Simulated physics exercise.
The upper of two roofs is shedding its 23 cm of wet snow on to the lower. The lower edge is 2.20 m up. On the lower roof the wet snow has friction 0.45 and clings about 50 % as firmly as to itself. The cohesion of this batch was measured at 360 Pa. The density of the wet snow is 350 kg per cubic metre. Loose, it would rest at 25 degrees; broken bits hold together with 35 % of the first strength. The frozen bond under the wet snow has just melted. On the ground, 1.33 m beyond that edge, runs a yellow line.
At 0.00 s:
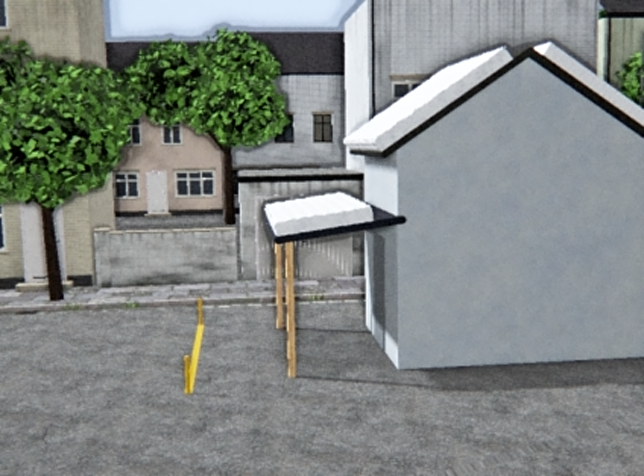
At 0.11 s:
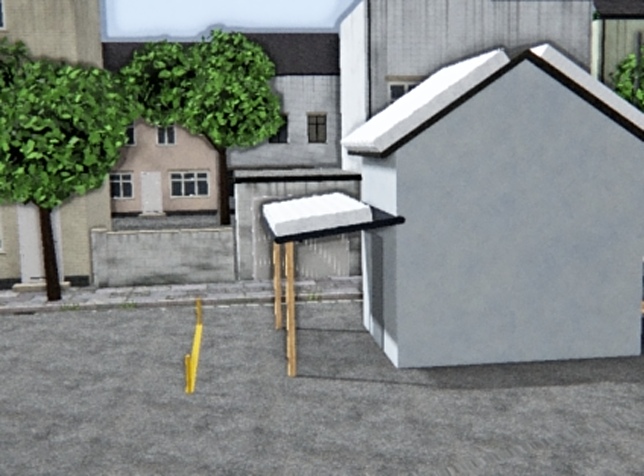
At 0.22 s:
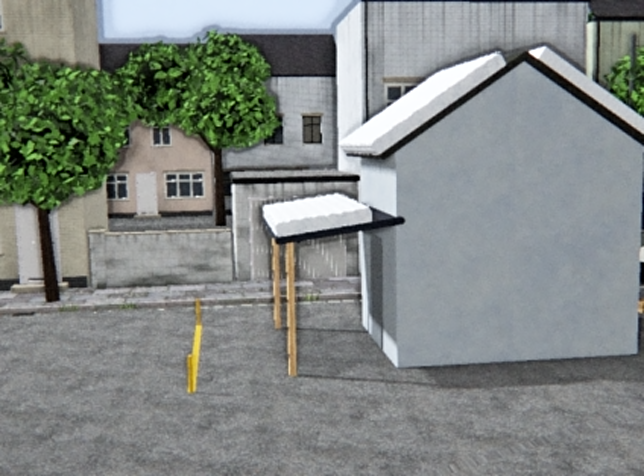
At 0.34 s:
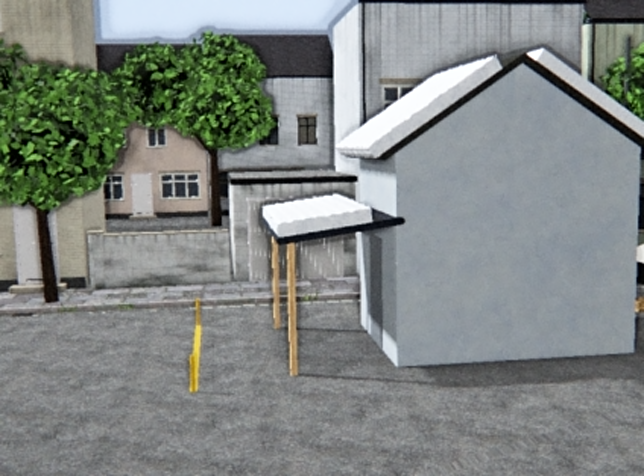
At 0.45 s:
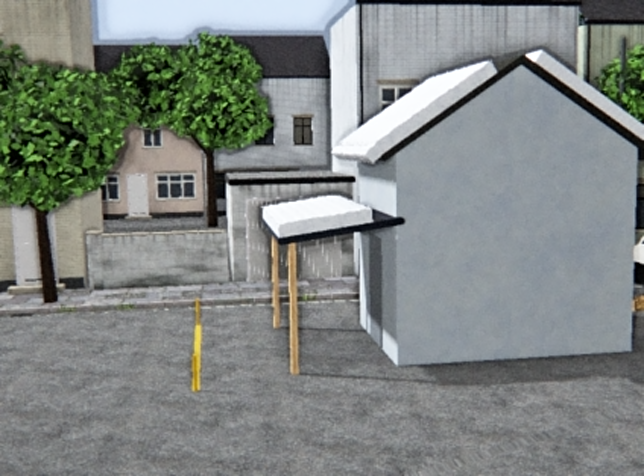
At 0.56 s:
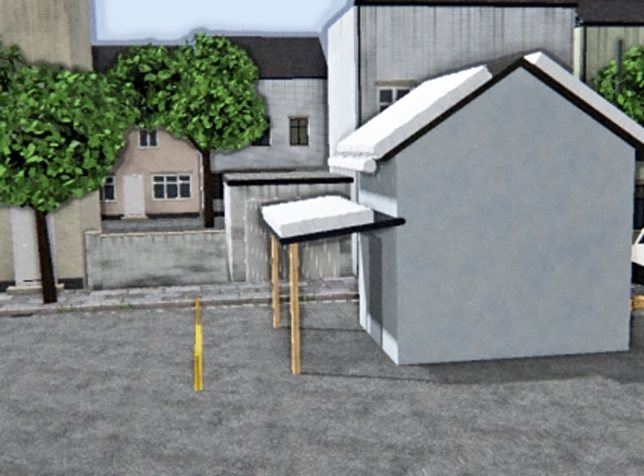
Paved yard by a street with trees, white snow sliding slightly down a grey building's roof, edging leftward over the eave.
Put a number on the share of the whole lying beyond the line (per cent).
About 11 %.
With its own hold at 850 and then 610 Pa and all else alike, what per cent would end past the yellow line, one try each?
In that order: 0 %, 0 %.
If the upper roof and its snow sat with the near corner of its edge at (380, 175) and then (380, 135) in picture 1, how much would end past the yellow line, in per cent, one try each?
In that order: 0 %, 20 %.
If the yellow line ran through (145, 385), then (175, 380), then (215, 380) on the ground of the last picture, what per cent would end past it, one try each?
In turn about 1 %, 5 %, 16 %.
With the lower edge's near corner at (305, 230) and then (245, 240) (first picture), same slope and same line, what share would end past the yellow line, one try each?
In that order: 25 %, 5 %.
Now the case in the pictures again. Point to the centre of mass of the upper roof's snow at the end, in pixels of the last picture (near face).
Near (281, 285).
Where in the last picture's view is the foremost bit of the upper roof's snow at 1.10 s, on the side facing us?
Near (331, 211).
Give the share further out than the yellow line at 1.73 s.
Some 0 per cent.
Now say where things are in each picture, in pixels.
In the first picture, front end of the wet snow at (379, 145).
In the second picture, front end of the wet snow at (378, 150), its middle shifted 10 mm.
In the third picture, front end of the wet snow at (376, 153), its middle shifted 4.0 cm, 2 % of it past the upper edge, in one piece.
In the fourth picture, front end of the wet snow at (374, 145), its middle shifted 9.0 cm, 4 % of it past the upper edge, in one piece.
In the fifth picture, front end of the wet snow at (370, 151), its middle shifted 16 cm, 7 % of it past the upper edge, cracking.
In the sixth picture, front end of the wet snow at (365, 164), its middle shifted 26 cm, 11 % of it past the upper edge, cracking.
By 1.10 s, none is below the lower edge and 0 % is past the line.
By 1.73 s, none is below the lower edge and 0 % is past the line.
By 2.37 s, 17 % is below the lower edge and 0 % is past the line.
By 3.00 s, 34 % is below the lower edge and 10 % is past the line.
By 3.90 s, at the end, 35 % is below the lower edge and 11 % is past the line.
